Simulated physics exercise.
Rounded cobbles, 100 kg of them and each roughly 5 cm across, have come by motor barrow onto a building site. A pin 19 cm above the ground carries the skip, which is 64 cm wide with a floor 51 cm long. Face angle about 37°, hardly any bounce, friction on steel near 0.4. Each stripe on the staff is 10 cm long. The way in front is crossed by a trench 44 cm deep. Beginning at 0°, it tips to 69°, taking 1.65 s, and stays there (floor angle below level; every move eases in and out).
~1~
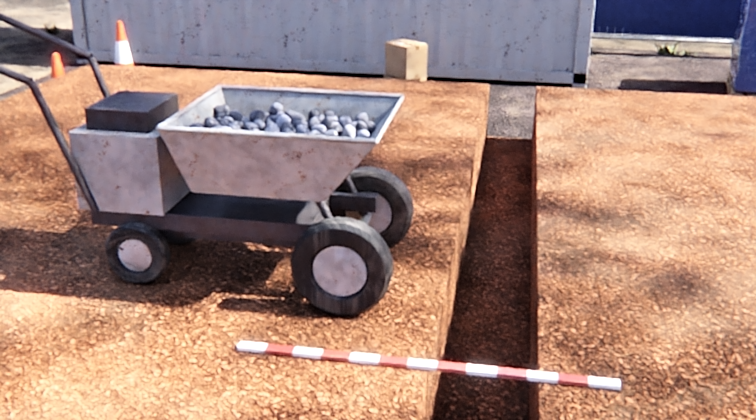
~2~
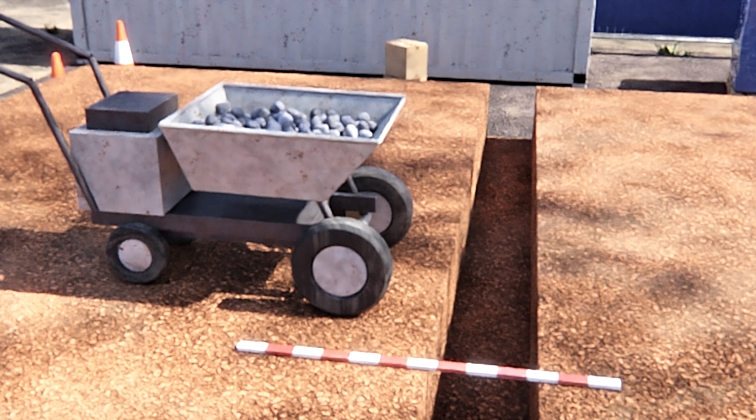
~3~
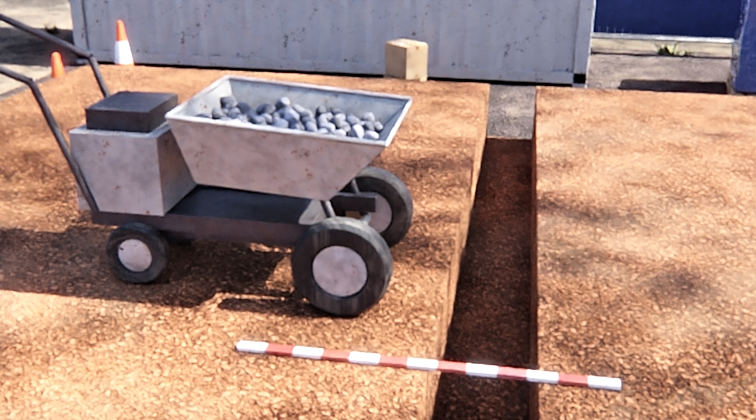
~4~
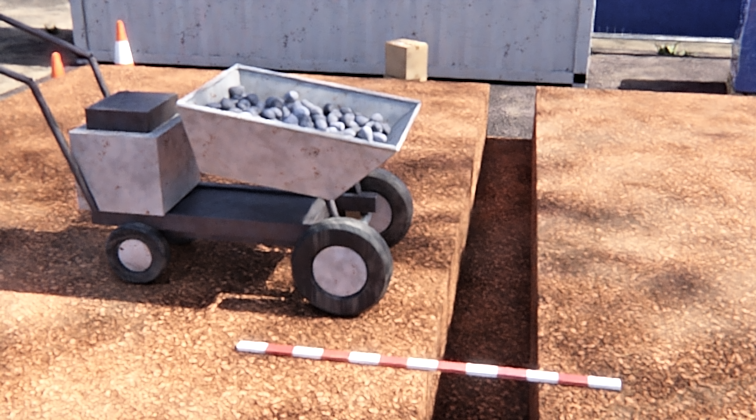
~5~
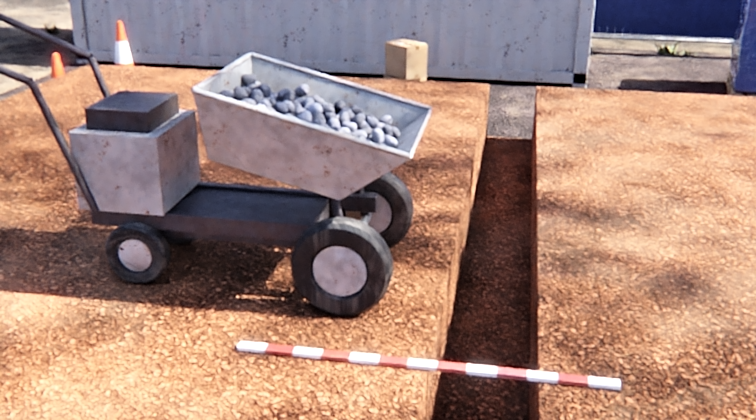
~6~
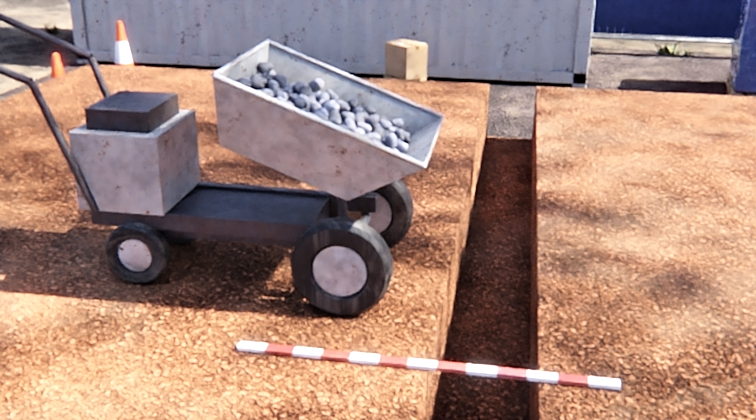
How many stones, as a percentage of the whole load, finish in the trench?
Roughly 67 per cent of the load ends up in the trench.
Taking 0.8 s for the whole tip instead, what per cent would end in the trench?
In that case some 50 per cent.
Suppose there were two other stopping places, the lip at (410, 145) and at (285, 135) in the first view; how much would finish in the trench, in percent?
Near 35 per cent from the first place, 90 from the second.
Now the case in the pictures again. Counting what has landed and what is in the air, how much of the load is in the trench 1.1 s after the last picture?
About 30 per cent by then.
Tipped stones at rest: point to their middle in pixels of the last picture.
(513, 369).
Then, 0.6 s after the last picture the floor is at 58°, 100 % in the skip; the foremost stones are at (484, 216).
Then, 1.1 s after the last picture the floor is at 69°, 49 % in the skip, 28 % in the trench, 22 % past the trench; the foremost stones are at (611, 286).
Then, 1.5 s after the last picture the floor is at 69°, 22 % in the skip, 45 % in the trench, 33 % past the trench; the foremost stones are at (700, 296).
Then, 3.5 s after the last picture the floor is at 69°, 0 % in the skip, 67 % in the trench, 33 % past the trench; the foremost stones are at (744, 292).
